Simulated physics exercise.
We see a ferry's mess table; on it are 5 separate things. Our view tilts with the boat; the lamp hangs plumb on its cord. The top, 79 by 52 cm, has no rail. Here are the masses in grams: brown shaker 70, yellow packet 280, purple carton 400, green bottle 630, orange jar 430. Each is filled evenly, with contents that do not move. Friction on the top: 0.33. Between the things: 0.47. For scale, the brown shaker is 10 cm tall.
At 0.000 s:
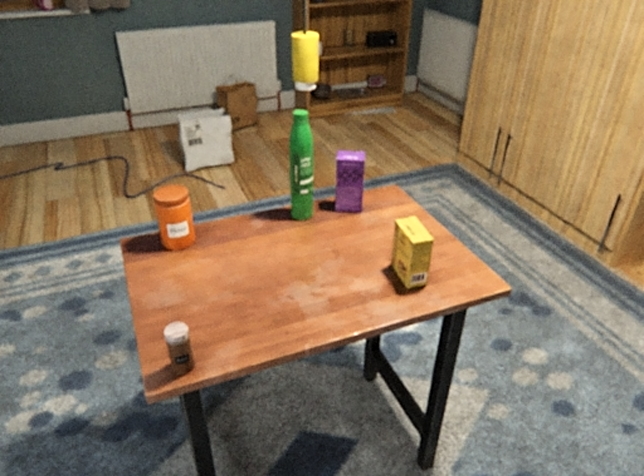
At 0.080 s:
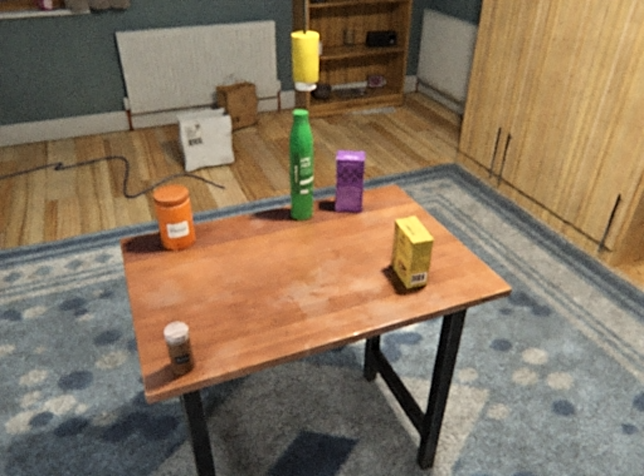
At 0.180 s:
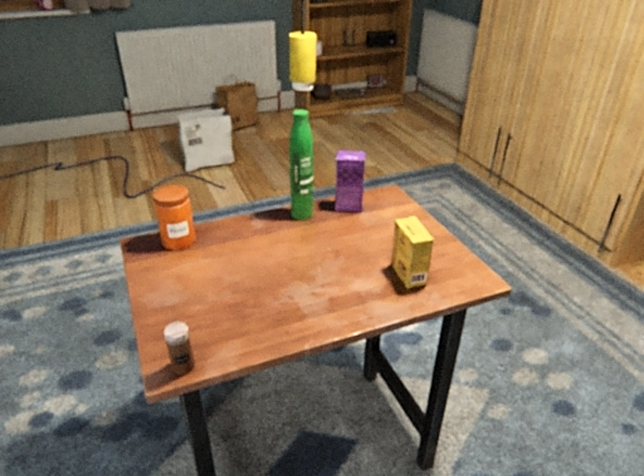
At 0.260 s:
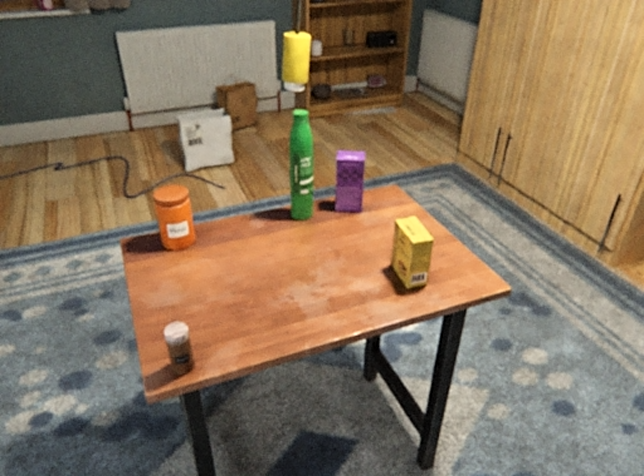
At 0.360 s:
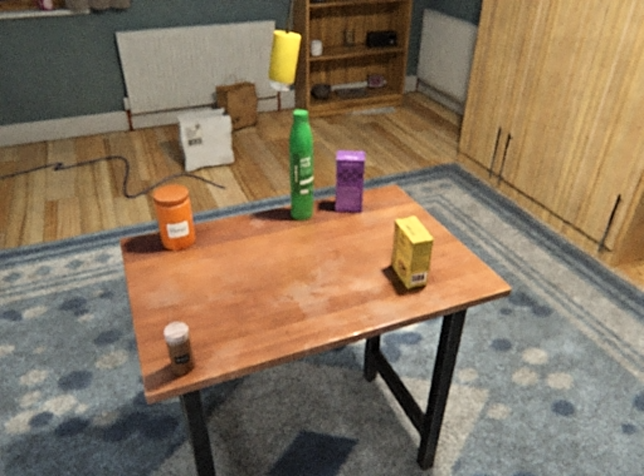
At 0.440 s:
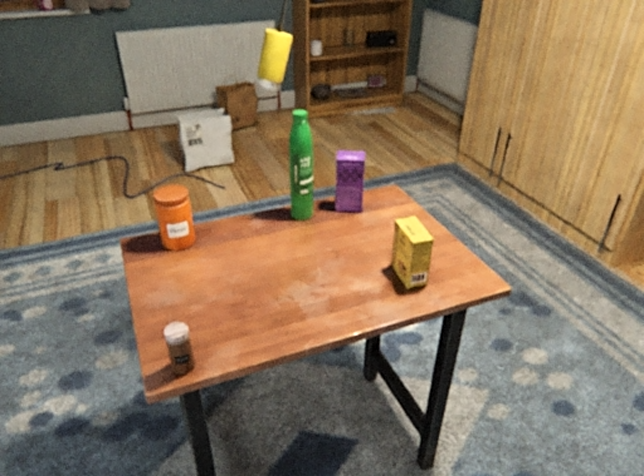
A room with a blue patterned rug, wooden floor and pale wooden cupboards is seen from slightly above a reddish-brown table. On the tabletop stand an orange jar at back left, a green bottle and purple carton at the back, a yellow packet at right and a brown shaker at front left. The hanging yellow lamp swings gradually leftward and slants, while everything else stays still in the unchanging view.
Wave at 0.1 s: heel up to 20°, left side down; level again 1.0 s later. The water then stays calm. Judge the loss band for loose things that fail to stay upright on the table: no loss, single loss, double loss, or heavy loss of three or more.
Double loss.
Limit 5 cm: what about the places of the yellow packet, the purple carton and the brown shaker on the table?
In short, the yellow packet stays close to home, the purple carton stays close to home, the brown shaker stays close to home.
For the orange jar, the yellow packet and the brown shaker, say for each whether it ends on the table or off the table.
Observed: Orange jar exits its support; yellow packet remains in bounds; brown shaker remains in bounds.
By 0.84 s, floor tilted 11°, left side down; green bottle rocked 51° off its seat.
By 1.04 s, floor tilted 1°, left side down; green bottle on its side; orange jar rocked 19° off its seat.
By 1.44 s, boat level; orange jar now off the table; green bottle on its side.
By 1.64 s, boat level; green bottle on its side.
When it is over (2.8 s), off the table, orange jar; lying over on the table, green bottle; the other 3 within 5 cm of the start. In the last view, brown shaker near (176, 349), yellow packet near (406, 253).
